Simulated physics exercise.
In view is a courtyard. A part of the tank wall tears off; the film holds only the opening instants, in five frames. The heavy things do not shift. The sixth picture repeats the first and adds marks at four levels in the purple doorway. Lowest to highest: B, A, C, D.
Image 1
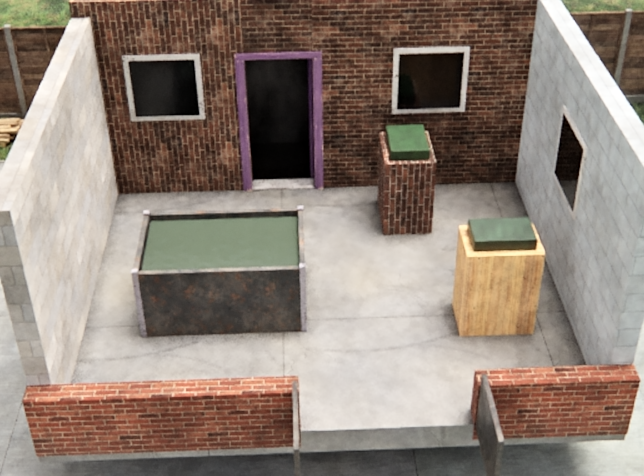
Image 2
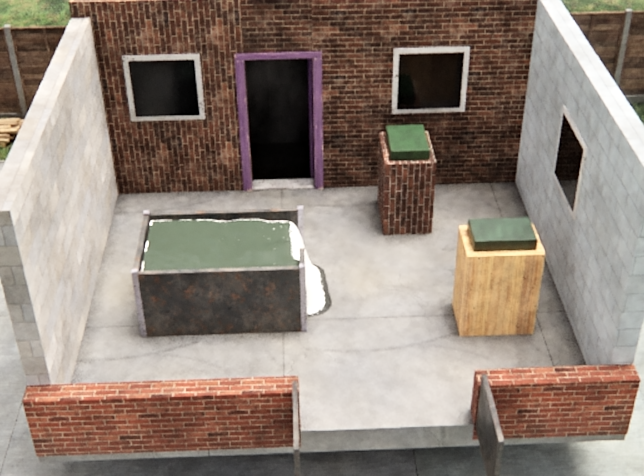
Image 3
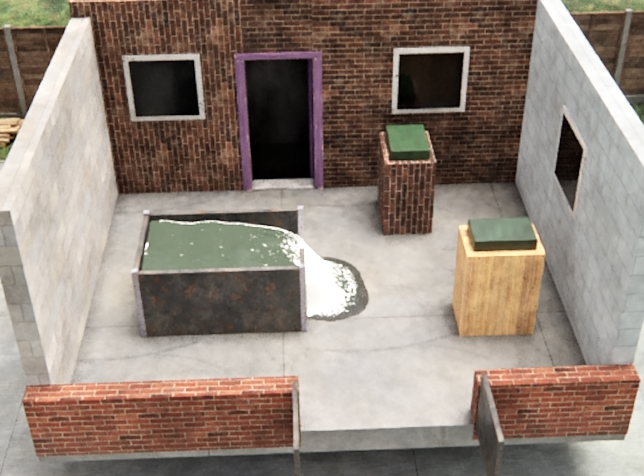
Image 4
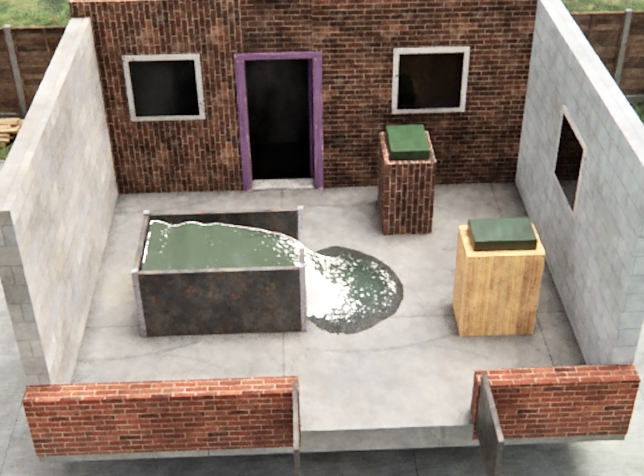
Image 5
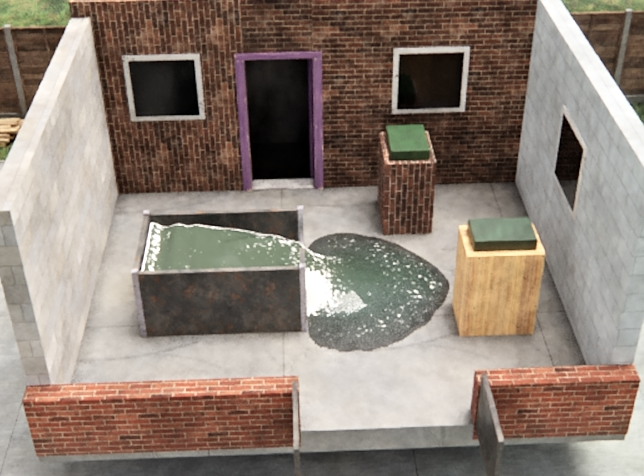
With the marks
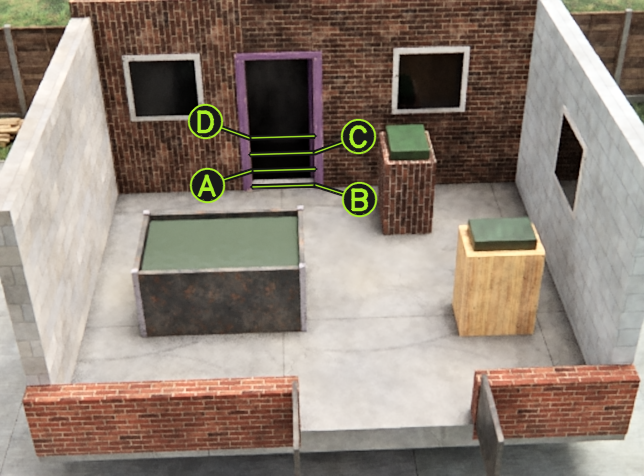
Green water pours from the right side of a dark tank and spreads across the courtyard.
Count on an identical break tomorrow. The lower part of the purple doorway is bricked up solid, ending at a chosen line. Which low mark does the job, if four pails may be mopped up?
Mark B just does it.
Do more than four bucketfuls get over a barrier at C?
No, that is safe.
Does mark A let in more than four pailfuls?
No.
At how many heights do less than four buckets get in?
All four.
In lime, A at (283, 170); B at (283, 185); C at (282, 153); D at (281, 137); from the bottom up B, A, C, D.
For mark A, nothing gets over.
For mark B, nothing gets over.
For mark C, nothing gets over.
For mark D, nothing gets over.
